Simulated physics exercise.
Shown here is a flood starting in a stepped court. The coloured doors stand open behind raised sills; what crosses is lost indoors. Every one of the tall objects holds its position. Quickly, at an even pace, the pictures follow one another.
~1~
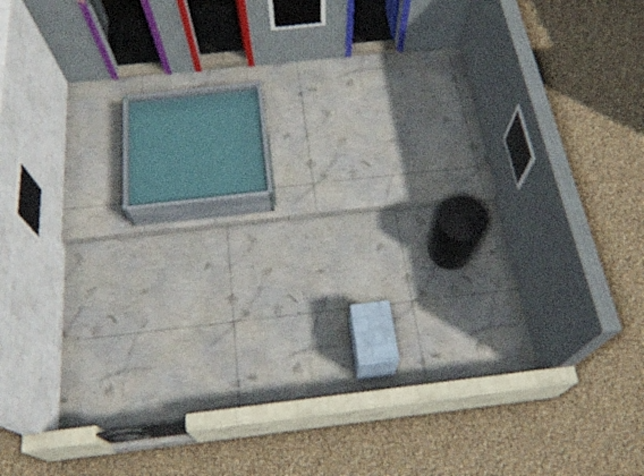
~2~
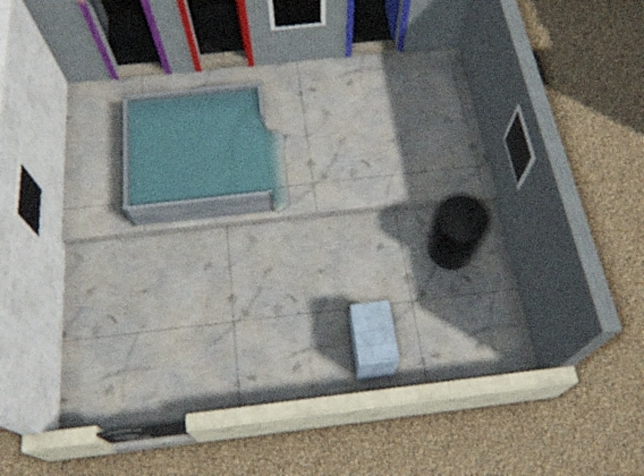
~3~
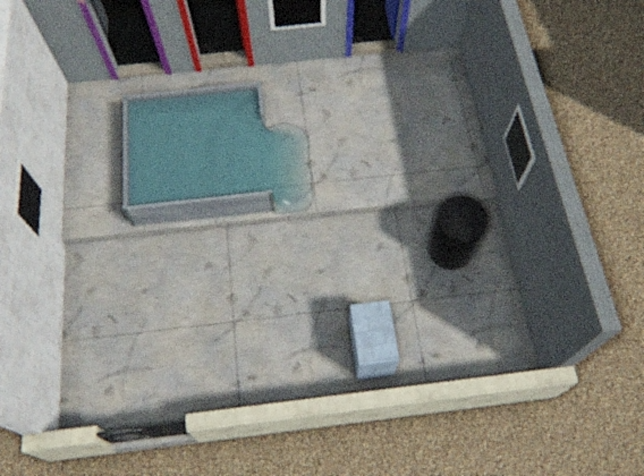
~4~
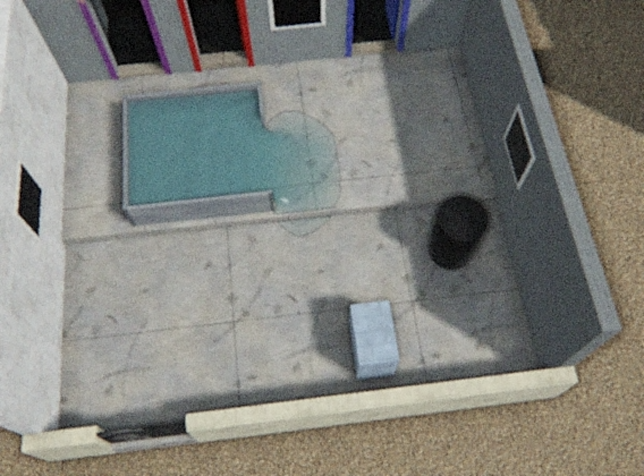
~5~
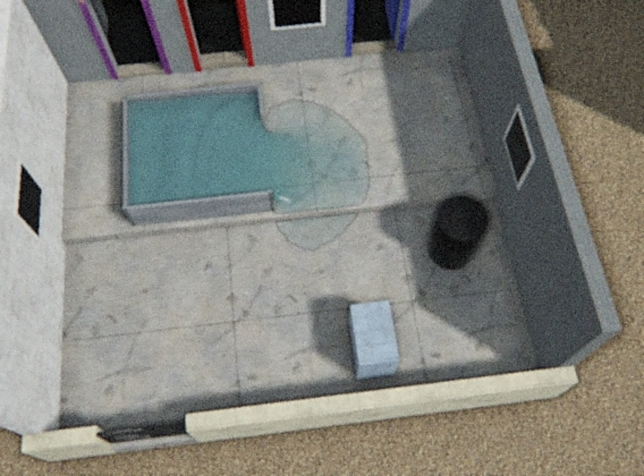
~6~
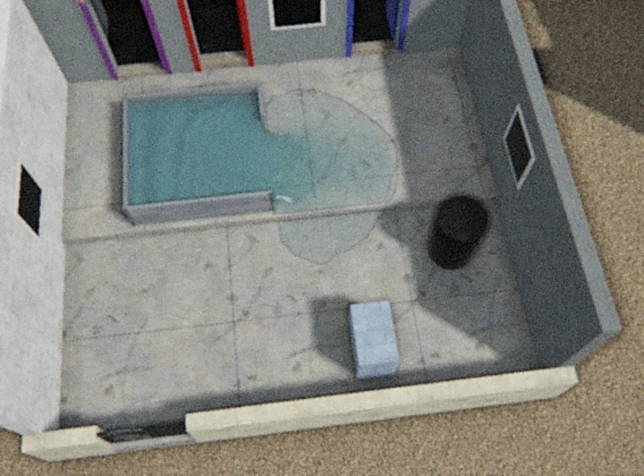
Seen from high above at an angle, a walled grey stone court holds a square tank of teal water at upper left. Purple, red and blue doorways line the back wall, a black cylinder stands at right, and a pale blue block sits near the front. Water breaks out through the tank's right side and spreads rightward and forward across the floor in a thin, rounded sheet.
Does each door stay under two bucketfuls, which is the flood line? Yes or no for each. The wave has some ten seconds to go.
Blue door - yes, stays under; purple door - yes, stays under; red door - yes, stays under.
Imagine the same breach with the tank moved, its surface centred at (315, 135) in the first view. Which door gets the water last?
It is the purple-painted one.
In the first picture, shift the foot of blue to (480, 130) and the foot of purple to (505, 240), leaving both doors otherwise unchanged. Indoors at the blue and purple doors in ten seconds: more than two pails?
Checking each in order, the blue door spills past the mark, and the purple door spills past the mark.
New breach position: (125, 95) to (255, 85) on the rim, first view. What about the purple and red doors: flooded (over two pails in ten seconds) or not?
Looking at both, I'd say the purple door crosses the line and the red door crosses the line.
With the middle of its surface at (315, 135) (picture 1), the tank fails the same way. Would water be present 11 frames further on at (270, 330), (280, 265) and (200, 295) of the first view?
First one stays unwetted, next one stays unwetted, last one stays unwetted.
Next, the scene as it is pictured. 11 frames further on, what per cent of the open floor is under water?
My estimate is close to 35 per cent.
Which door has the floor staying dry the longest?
That is the purple-painted one.
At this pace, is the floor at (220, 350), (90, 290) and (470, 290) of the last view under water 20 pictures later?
First spot spared, second spot spared, third spot submerged.
A moment on, water covers 25 % of the floor; the blue door not reached, the purple door not reached, the red door not reached.
Next, water covers 35 % of the floor; the blue door wet at the sill, nothing in, the purple door not reached, the red door not reached.
Then, water covers 45 % of the floor; the blue door wet at the sill, nothing in, the purple door not reached, the red door not reached.
Later, water covers 60 % of the floor; the blue door under two buckets in, the purple door not reached, the red door wet at the sill, nothing in.
In the end, water covers 90 % of the floor; the blue door under two buckets in, the purple door wet at the sill, nothing in, the red door wet at the sill, nothing in.
